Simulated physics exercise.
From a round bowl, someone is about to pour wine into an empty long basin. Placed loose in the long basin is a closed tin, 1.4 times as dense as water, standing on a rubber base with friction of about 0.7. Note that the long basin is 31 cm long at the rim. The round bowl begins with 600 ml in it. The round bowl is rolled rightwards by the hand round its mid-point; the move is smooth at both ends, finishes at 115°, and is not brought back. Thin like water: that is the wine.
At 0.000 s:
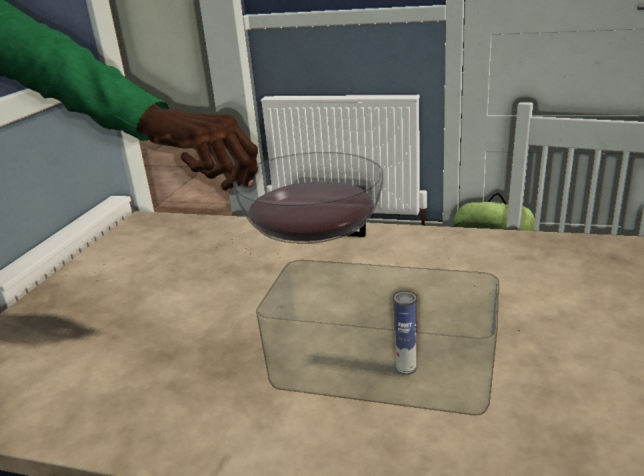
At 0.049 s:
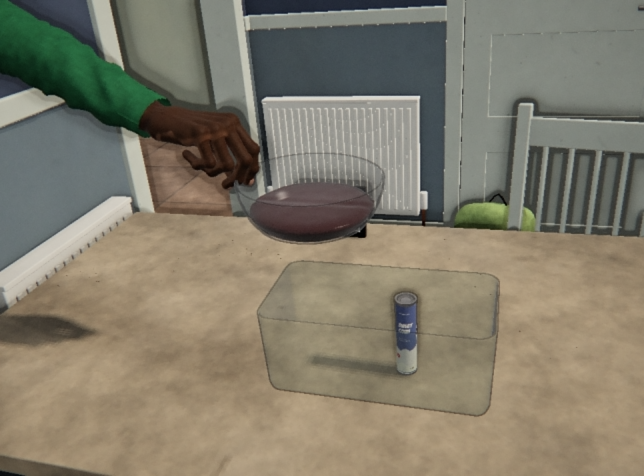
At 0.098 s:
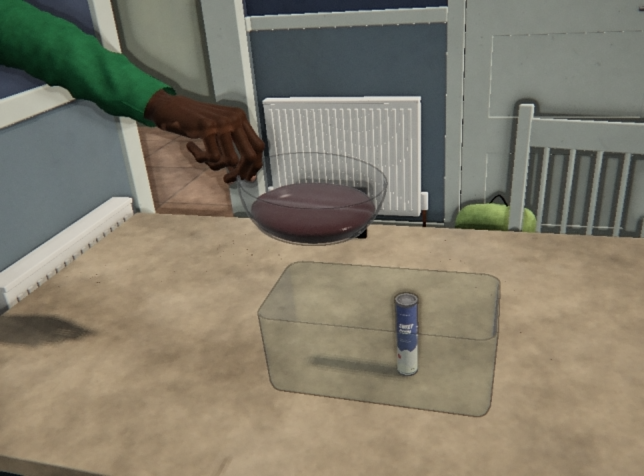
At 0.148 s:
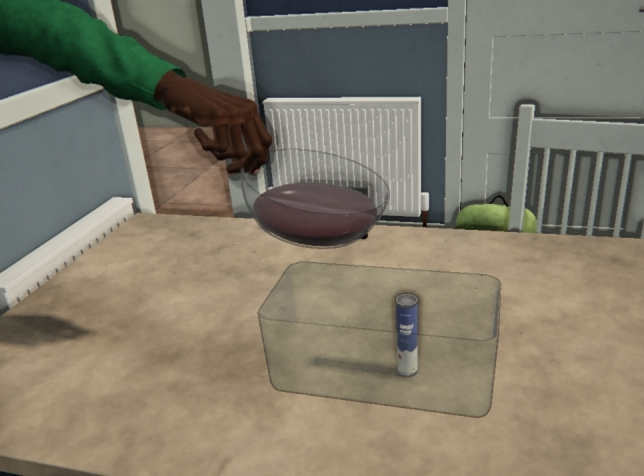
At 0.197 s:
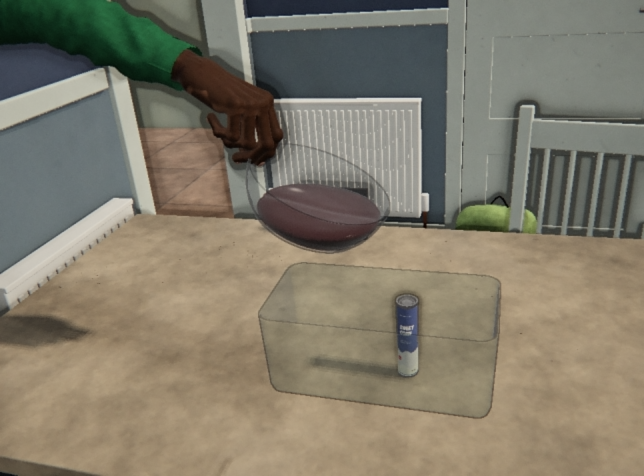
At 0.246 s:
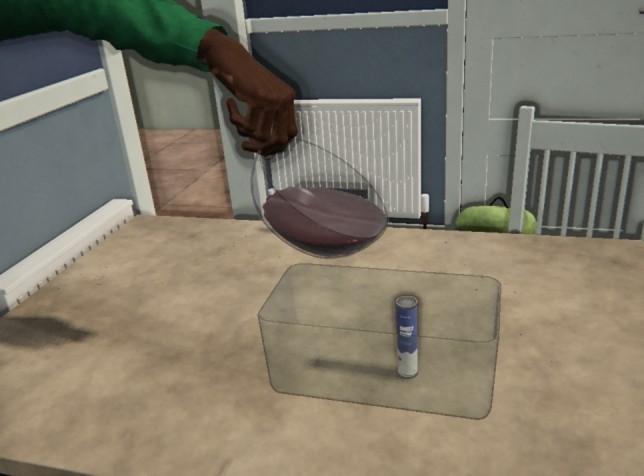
A hand in a green sleeve smoothly tilted a clear round bowl of dark red wine to the right, above a table where a small blue-and-white tin stood in a clear long basin.
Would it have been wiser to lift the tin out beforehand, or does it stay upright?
It stays upright.
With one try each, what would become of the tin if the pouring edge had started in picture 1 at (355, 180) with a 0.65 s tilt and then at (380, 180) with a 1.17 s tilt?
Try 1: Tipped over; try 2: Still standing.
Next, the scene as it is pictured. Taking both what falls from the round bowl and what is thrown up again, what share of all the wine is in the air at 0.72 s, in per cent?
Near 3 percent.
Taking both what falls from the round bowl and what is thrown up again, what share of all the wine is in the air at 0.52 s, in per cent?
It comes to roughly 18 per cent.
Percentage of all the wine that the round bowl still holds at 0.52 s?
At that time about 3 in a hundred parts are still held.
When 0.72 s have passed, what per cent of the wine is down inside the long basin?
Some 96 per cent.
Then, 0.52 s in, the tilt is 104° and 3 per cent is still to pour; the tin stands where it began.
Then, 0.72 s in, the tilt is 115° and 0 per cent is still to pour; the tin stands where it began.
Then, 0.92 s in, the tilt is 115° and 0 per cent is still to pour; the tin stands where it began.
Then, 1.15 s in, the tilt is 115° and 0 per cent is still to pour; the tin stands where it began.
Finally, the tin stands where it began.
